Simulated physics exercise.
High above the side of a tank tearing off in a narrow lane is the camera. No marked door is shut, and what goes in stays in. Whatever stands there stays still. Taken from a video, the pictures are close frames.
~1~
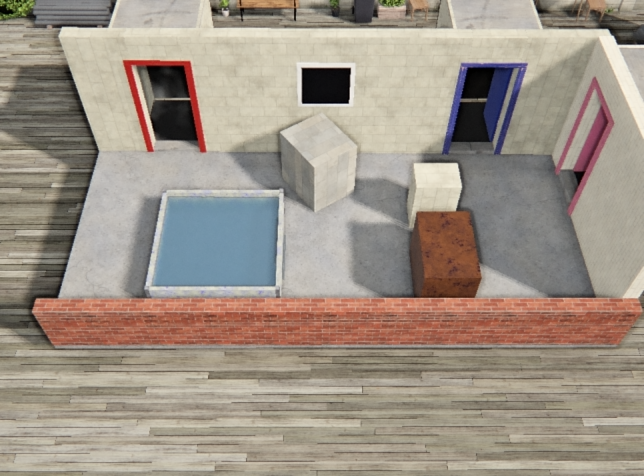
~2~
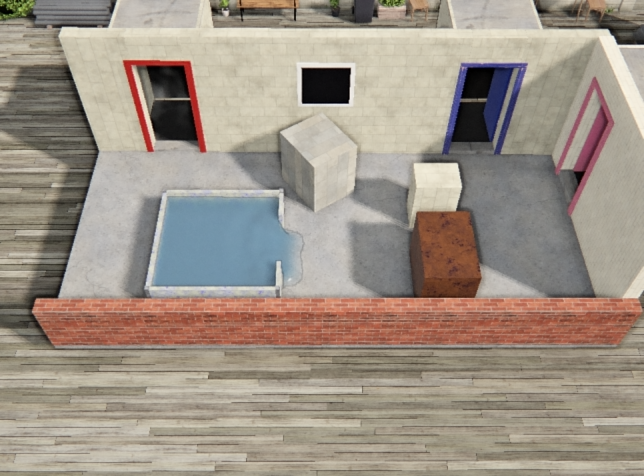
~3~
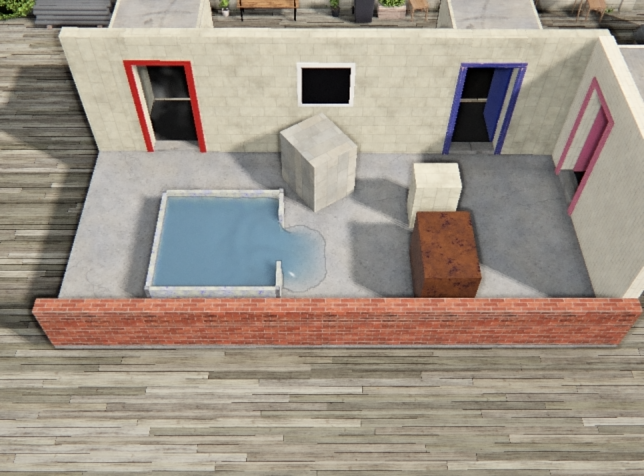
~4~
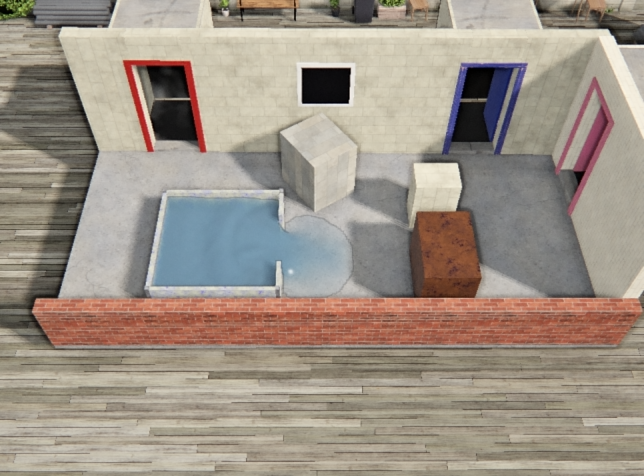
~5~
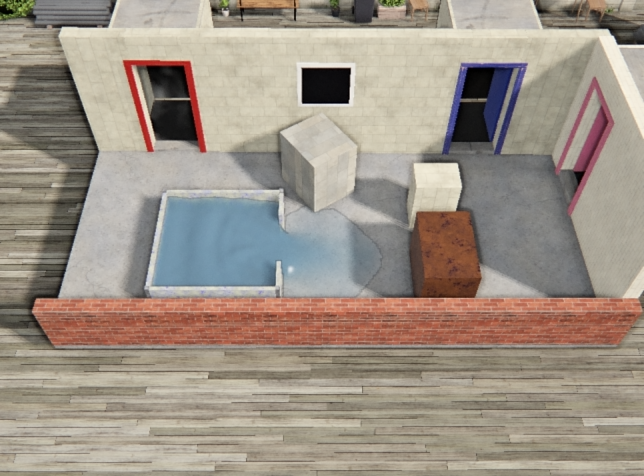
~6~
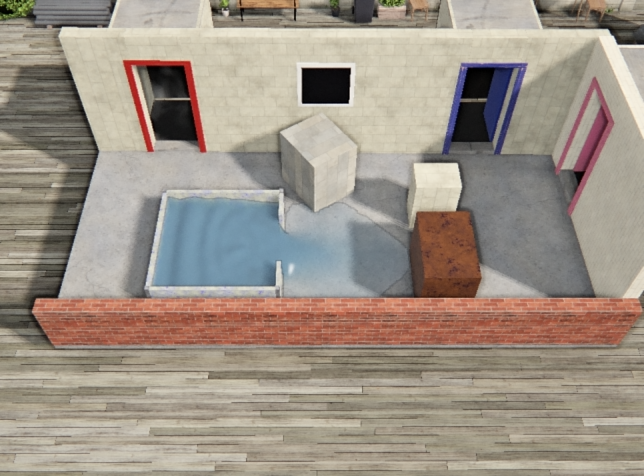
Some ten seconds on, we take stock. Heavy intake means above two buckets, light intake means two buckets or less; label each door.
Labels: Pink door: Light, blue door: Light, red door: Light.
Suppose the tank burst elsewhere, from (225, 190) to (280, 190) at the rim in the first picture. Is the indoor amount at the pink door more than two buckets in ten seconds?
Going through it, pink comes in lower.
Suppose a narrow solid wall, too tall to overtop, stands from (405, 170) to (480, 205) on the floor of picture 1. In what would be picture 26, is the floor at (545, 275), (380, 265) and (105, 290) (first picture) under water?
Soaked, soaked, untouched.
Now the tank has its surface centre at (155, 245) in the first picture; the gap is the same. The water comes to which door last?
I'd go with the one in red.
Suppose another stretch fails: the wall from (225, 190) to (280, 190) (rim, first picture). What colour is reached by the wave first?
It would be the one in red.
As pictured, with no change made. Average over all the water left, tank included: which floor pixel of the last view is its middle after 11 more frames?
Around pixel (290, 256) of the last picture.
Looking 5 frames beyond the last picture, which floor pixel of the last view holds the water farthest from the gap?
About (488, 227).
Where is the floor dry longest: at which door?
Looking at the pictures, the answer is the red-painted one.
A moment on, water covers 25 % of the floor; the pink door not reached, the blue door not reached, the red door not reached.
Next, water covers 35 % of the floor; the pink door not reached, the blue door not reached, the red door not reached.
Then, water covers 50 % of the floor; the pink door wet at the sill, nothing in, the blue door wet at the sill, nothing in, the red door not reached.
Later, water covers 65 % of the floor; the pink door wet at the sill, nothing in, the blue door wet at the sill, nothing in, the red door not reached.
In the end, water covers 70 % of the floor; the pink door wet at the sill, nothing in, the blue door wet at the sill, nothing in, the red door wet at the sill, nothing in.
